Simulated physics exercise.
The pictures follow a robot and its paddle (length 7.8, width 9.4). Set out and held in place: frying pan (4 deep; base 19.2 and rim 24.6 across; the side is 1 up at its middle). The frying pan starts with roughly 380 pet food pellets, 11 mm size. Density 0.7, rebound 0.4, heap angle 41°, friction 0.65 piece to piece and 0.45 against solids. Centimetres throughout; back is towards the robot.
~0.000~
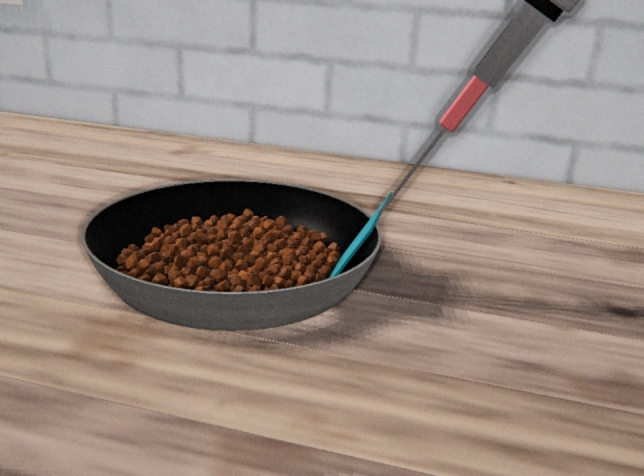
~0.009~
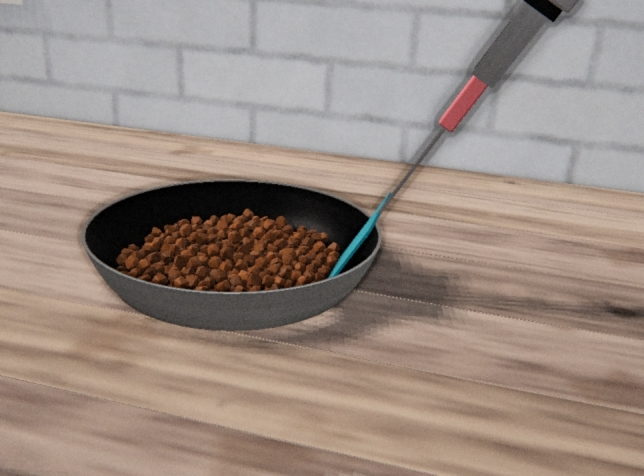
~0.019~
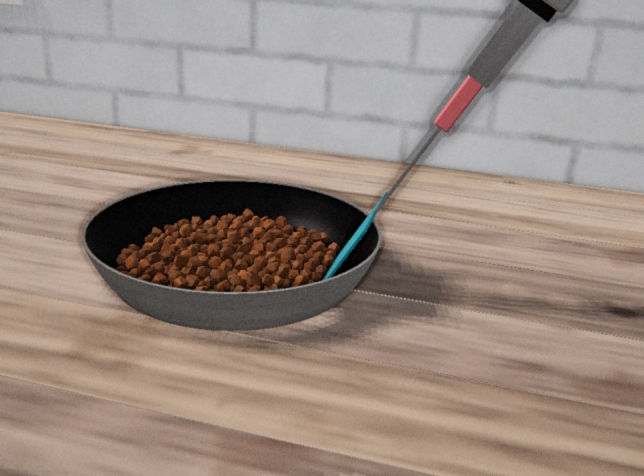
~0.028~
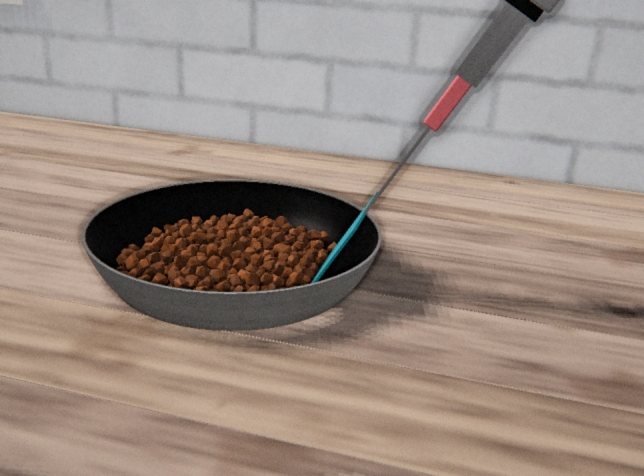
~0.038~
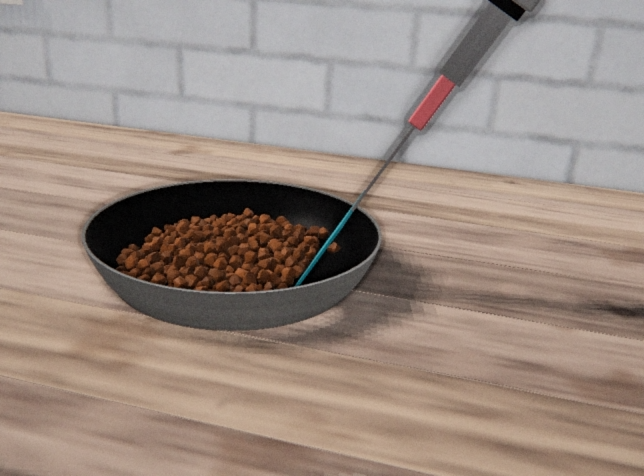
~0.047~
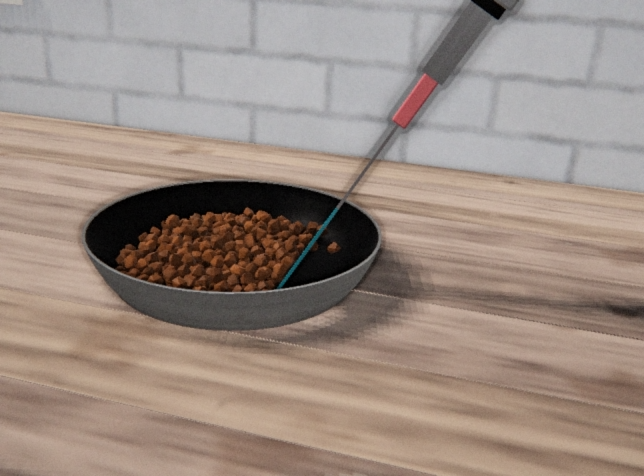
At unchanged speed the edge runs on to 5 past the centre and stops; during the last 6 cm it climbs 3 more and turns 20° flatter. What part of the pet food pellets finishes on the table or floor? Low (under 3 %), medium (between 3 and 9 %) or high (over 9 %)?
Answer: High; over 9 % of the pet food pellets finish on the table or floor.
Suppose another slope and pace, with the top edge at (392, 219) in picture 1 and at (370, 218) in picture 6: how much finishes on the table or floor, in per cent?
Some 0 per cent.
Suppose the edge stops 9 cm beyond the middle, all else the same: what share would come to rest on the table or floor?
Then about 35 per cent.
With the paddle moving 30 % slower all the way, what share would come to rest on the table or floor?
Then about 5 per cent.
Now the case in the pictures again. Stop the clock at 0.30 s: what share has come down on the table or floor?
About 10 per cent.
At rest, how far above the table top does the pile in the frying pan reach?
About 5.0 cm.
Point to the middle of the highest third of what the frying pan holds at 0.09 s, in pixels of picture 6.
Near (204, 229).
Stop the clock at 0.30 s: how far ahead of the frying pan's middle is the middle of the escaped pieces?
Roughly 22 cm.
After 0.07 s, sloping 60°, highest piece 5 above the table; 377 in the frying pan.
After 0.09 s, sloping 54°, highest piece 6 above the table; 377 in the frying pan.
After 0.30 s, sloping 40°, highest piece 5 above the table; 330 in the frying pan, 46 on the table or floor, 1 on the blade or in flight.
After 1.35 s, sloping 40°, highest piece 5 above the table; 329 in the frying pan, 48 on the table or floor.
At rest, 329 in the frying pan, 48 on the table or floor. That is 13 % on the table or floor.
